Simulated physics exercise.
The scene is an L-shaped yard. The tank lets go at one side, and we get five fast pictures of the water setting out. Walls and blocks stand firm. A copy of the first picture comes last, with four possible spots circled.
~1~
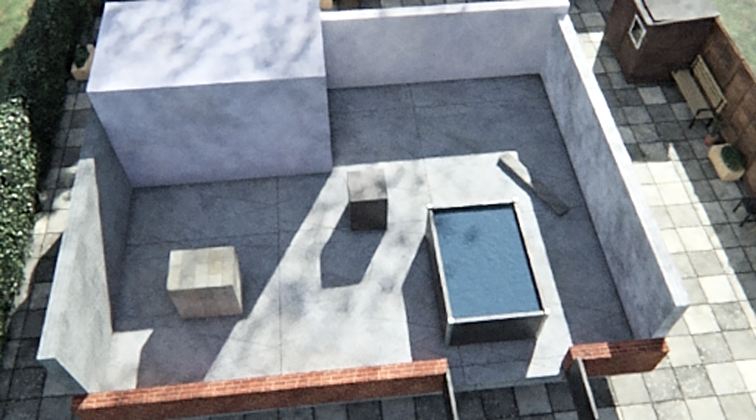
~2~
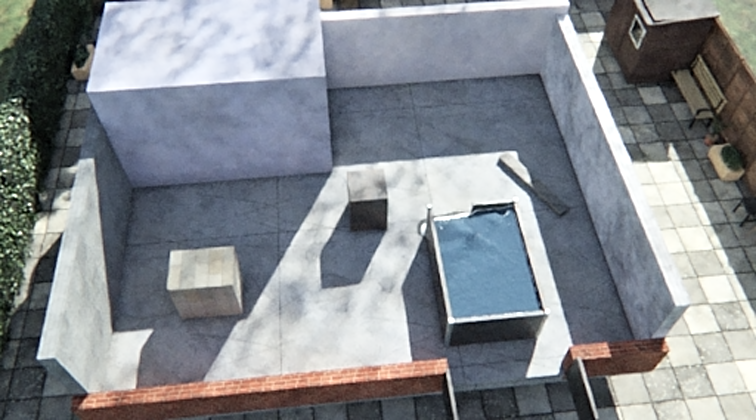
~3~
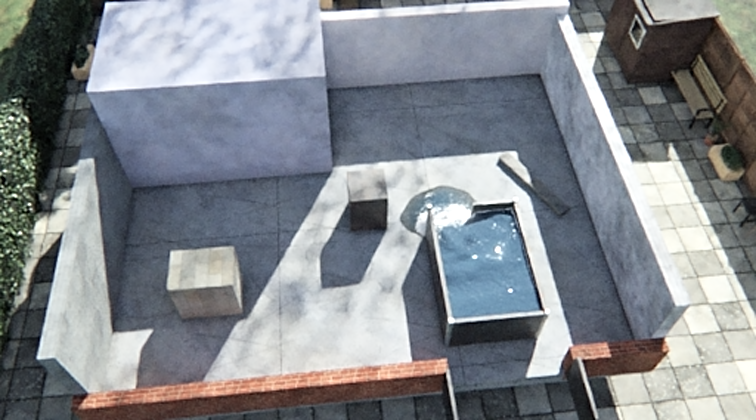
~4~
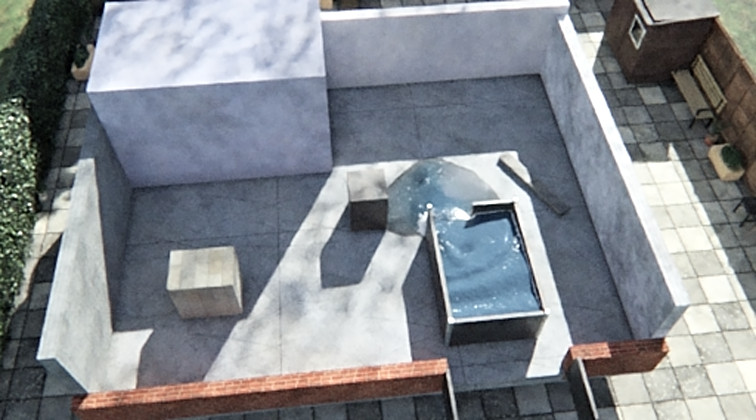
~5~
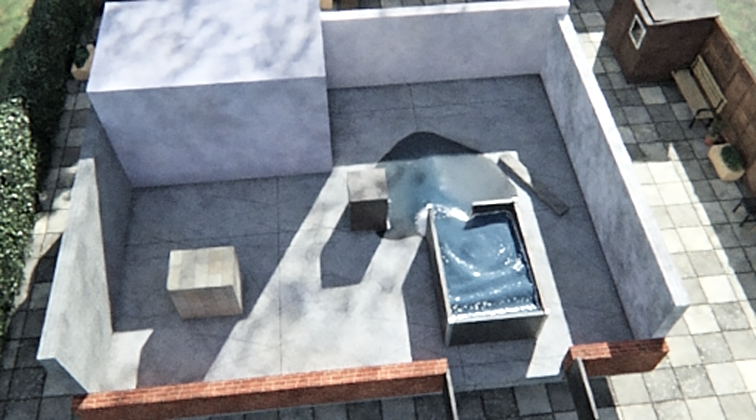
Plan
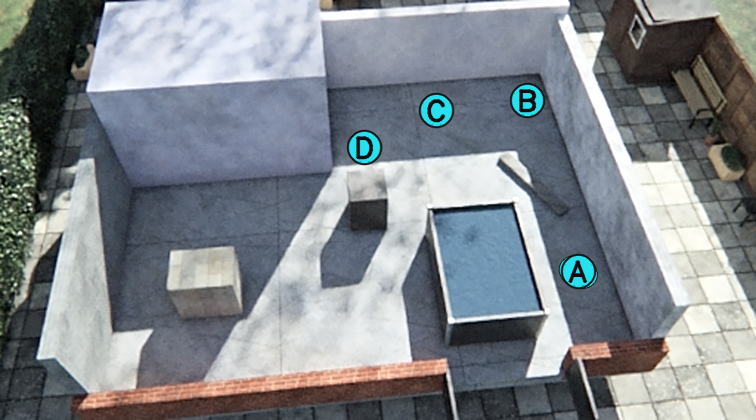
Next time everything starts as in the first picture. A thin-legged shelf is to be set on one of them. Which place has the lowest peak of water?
Choose A.
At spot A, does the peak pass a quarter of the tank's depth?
No, less.
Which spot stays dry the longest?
A.
On the marked copy, A at (578, 271); B at (527, 100); C at (436, 110); D at (364, 147).
With A, the water peaks at about 12 % of the depth that stood in the tank.
With B, the water peaks at about 23 % of the depth that stood in the tank.
With C, the water peaks at about 28 % of the depth that stood in the tank.
With D, the water peaks at about 29 % of the depth that stood in the tank.
